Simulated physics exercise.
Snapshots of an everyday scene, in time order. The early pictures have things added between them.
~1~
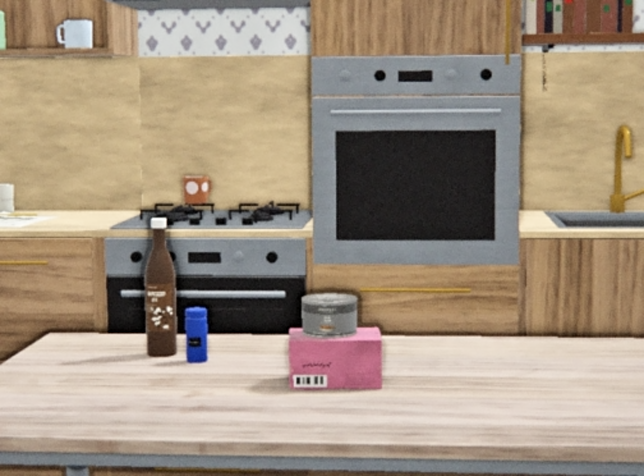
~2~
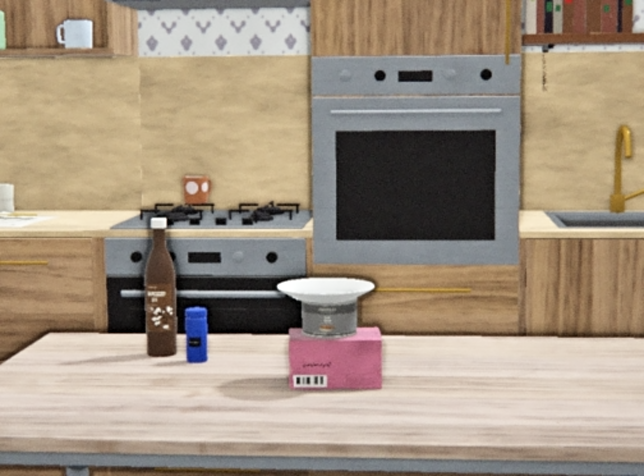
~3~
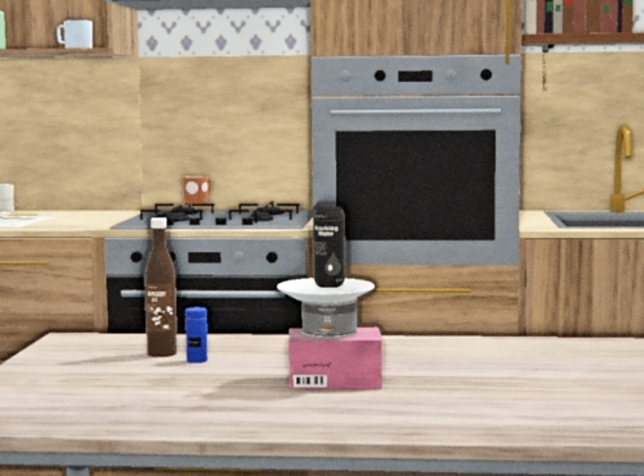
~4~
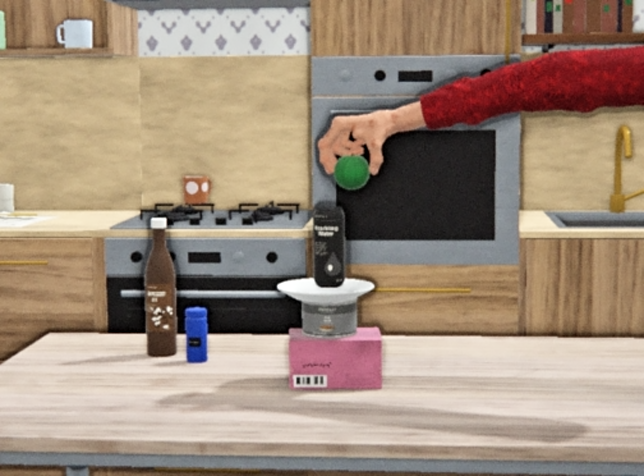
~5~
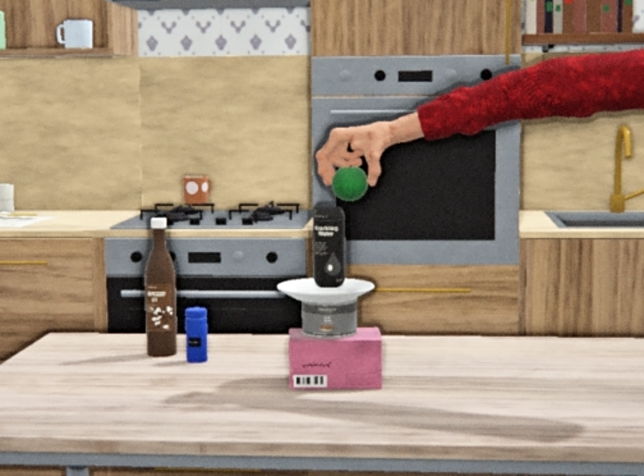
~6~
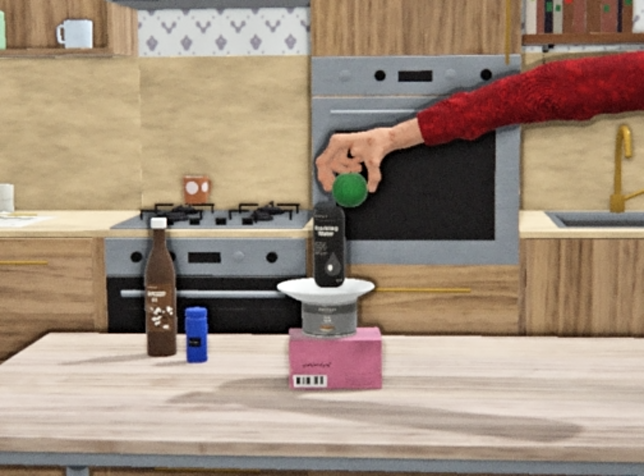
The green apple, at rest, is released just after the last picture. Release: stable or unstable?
Unstable.
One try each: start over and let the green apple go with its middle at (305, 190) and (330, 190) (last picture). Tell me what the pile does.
So, in case one it falls over, and in case two it stays steady.
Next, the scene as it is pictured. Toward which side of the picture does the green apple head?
Result: Further right.
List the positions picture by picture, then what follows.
In the first frame, the last thing is not in view yet; grey tub (330, 316).
In the second frame, the last thing is not in view yet; white plate (326, 292).
In the third frame, the last thing is not in view yet; pink box (335, 358).
In the fourth frame, still above its spot; green apple (352, 172); grey tub (330, 316).
In the fifth frame, still above its spot; green apple (349, 183); white plate (326, 292).
In the sixth frame, set down, still held; green apple (349, 189); pink box (335, 358).
Then, 0.40 s past the last view, green apple now fallen.
Then, 0.70 s past the last view, things are still on the move.
Finally, fallen, green apple; the other 6 still in place. Final places as the last picture's camera would see them, green apple near (504, 370). The pile loses its balance.
